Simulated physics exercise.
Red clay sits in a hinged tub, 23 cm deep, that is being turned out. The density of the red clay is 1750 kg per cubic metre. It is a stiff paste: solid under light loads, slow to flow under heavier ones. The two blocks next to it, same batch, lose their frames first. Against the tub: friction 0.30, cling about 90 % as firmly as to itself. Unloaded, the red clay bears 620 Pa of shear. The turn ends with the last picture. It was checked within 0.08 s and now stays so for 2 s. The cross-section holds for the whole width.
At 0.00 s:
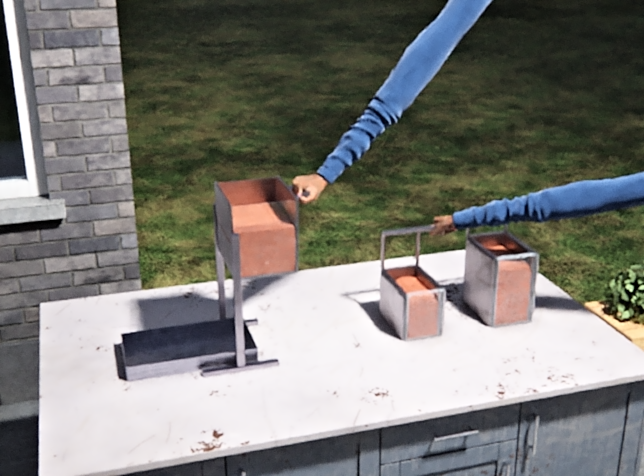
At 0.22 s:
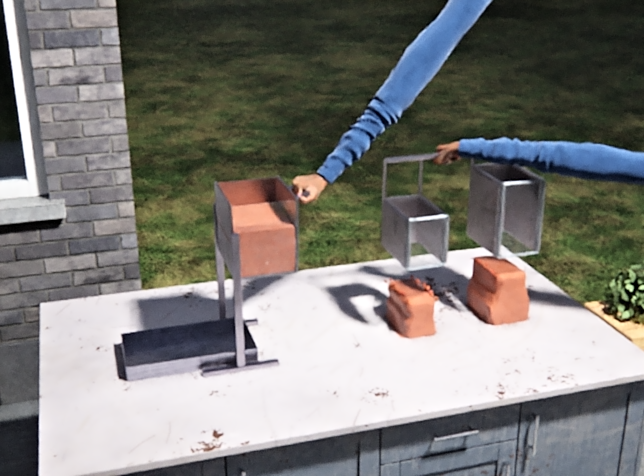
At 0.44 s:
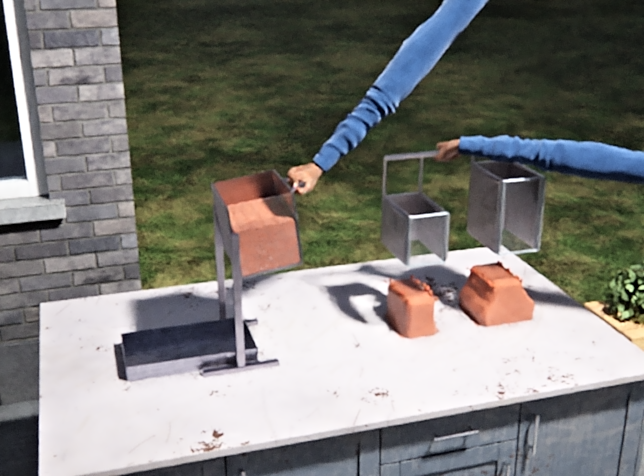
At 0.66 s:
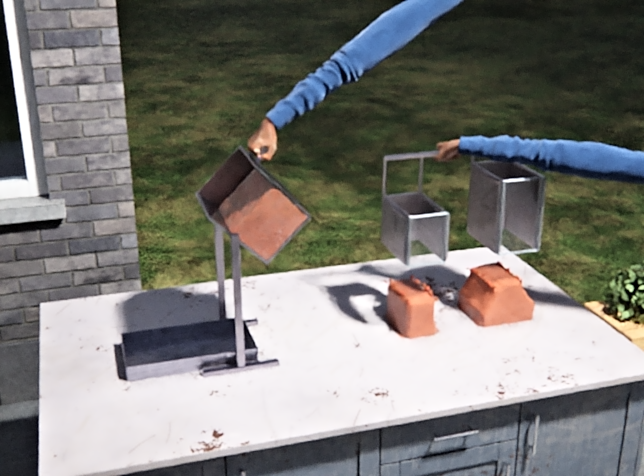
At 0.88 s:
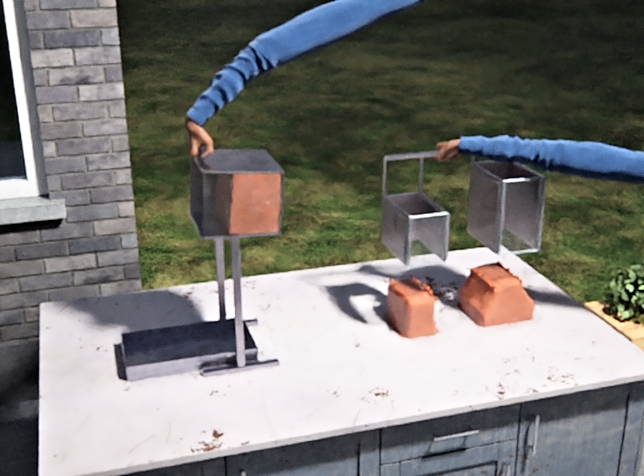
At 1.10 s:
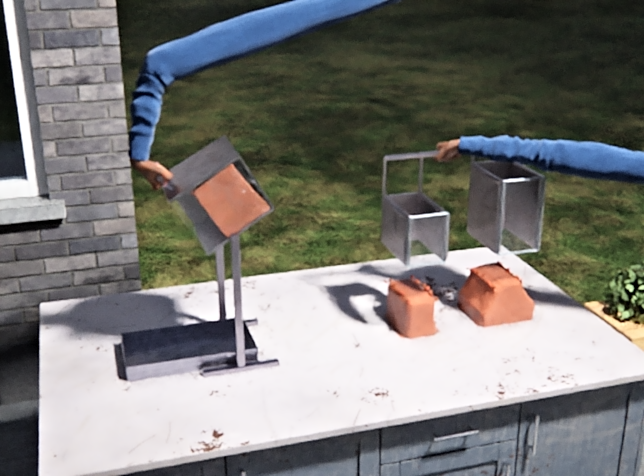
A blue-sleeved arm on the right lifts two open metal boxes off two red clay blocks on a white-topped counter, and the right block slumps lower and wider. Another blue-sleeved arm then swings a raised metal tub over to the left, well past its side, the red clay still inside.
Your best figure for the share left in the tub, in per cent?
About 8 %.
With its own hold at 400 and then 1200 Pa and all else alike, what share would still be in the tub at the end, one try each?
In that order: 12 %, 100 %.
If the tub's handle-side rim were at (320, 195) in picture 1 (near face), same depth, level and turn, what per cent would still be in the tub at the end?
In that case some 8 per cent.
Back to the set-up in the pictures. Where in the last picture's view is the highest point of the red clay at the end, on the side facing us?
Near (264, 203).
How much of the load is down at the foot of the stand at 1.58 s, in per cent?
Near 65 %.
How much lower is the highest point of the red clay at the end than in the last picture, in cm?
About 12 cm.
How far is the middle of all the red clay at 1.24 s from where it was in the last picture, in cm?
About 8 cm.
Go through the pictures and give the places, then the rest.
Handle-side rim at (296, 200), tilt 0 degrees; highest point of the red clay at (283, 227); test blocks 14 cm, 21 cm high (left to right), in the first picture.
Handle-side rim at (296, 200), tilt 0 degrees; highest point of the red clay at (283, 227); test blocks 14 cm, 18 cm high (left to right), in the second picture.
Handle-side rim at (291, 193), tilt 7 degrees; highest point of the red clay at (290, 220); test blocks 14 cm, 15 cm high (left to right), in the third picture.
Handle-side rim at (255, 168), tilt 44 degrees; highest point of the red clay at (273, 190); test blocks 14 cm, 15 cm high (left to right), in the fourth picture.
Handle-side rim at (204, 174), tilt 86 degrees; highest point of the red clay at (237, 175); test blocks 14 cm, 15 cm high (left to right), in the fifth picture.
Handle-side rim at (171, 203), tilt 120 degrees; highest point of the red clay at (231, 166); test blocks 14 cm, 15 cm high (left to right), in the sixth picture.
By 1.24 s, the tub is at 120 degrees and holds 91 %.
By 1.41 s, the tub is at 120 degrees and holds 34 %.
By 1.58 s, the tub is at 120 degrees and holds 18 %.
By 1.75 s, the tub is at 120 degrees and holds 8 %.
By 3.10 s, at the end, the tub is at 120 degrees and holds 8 %.
